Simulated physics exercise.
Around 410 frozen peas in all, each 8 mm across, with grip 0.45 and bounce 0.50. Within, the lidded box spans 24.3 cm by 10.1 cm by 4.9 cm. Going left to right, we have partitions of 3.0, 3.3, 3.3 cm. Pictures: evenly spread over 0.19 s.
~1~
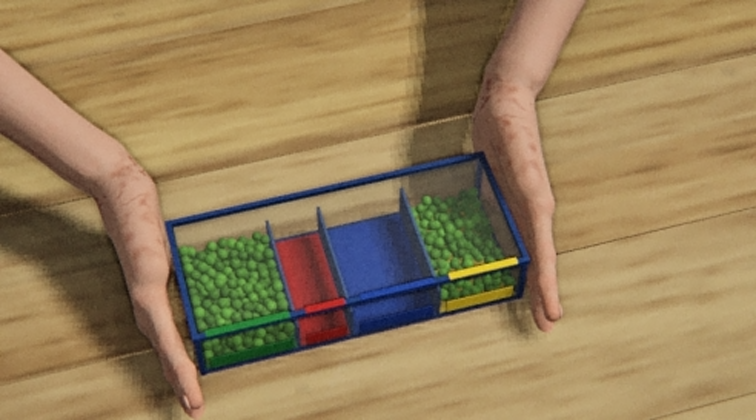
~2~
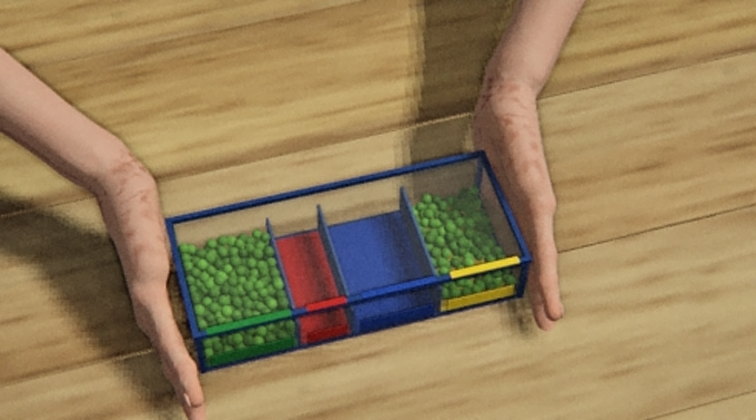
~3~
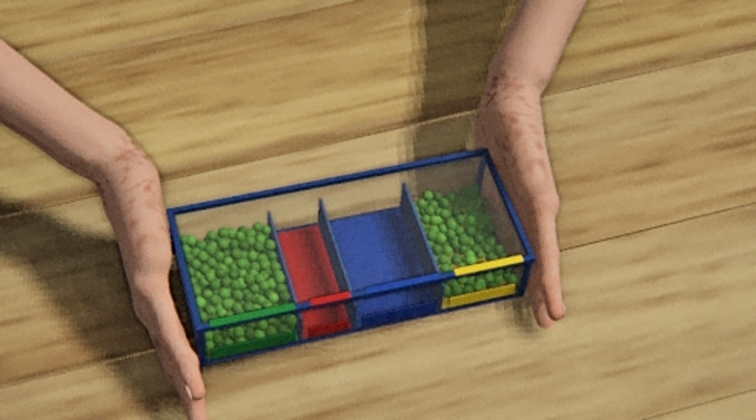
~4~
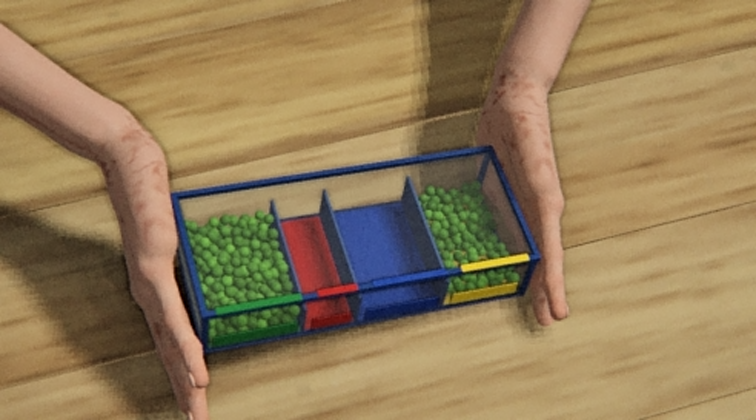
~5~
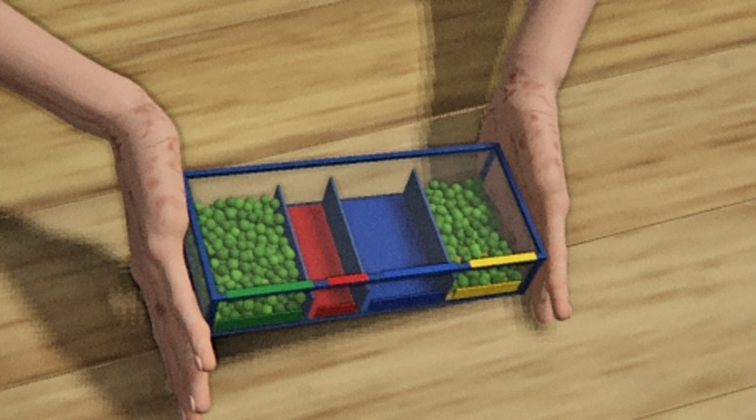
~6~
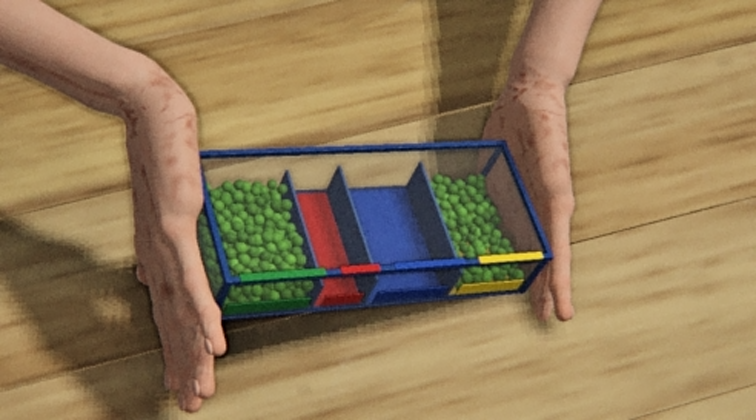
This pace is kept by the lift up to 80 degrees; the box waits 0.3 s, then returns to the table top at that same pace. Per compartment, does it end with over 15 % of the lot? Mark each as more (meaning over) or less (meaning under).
Red compartment - less; blue compartment - less; green compartment - more; yellow compartment - more.
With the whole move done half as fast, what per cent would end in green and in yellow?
Expect green at 25 percent and yellow at 50 percent.
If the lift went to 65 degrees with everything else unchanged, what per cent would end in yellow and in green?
With that change, yellow ends at 40 percent while green ends at 40 percent.
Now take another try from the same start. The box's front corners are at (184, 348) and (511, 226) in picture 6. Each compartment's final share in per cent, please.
In the end red holds 0 %, blue holds 5 %, green holds 65 % and yellow holds 30 %.
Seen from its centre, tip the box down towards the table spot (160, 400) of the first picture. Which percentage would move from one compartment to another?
Near 10 percent, give or take.
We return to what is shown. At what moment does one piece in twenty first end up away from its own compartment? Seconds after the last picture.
It comes at roughly 0.45 s.
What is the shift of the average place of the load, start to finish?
4.5 cm, roughly.
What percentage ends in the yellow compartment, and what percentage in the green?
The yellow compartment ends with 50 per cent, the green one with 40 per cent.
Then, 0.65 s after the last picture, tilt 80 degrees; red 5 %, blue 10 %, green 40 %, yellow 45 %.
Then, 1.09 s after the last picture, tilt 44 degrees; red 5 %, blue 10 %, green 40 %, yellow 50 %.
Then, 1.60 s after the last picture, tilt 0 degrees; red 5 %, blue 10 %, green 40 %, yellow 50 %.
In the end, red 5 %, blue 10 %, green 40 %, yellow 50 %.
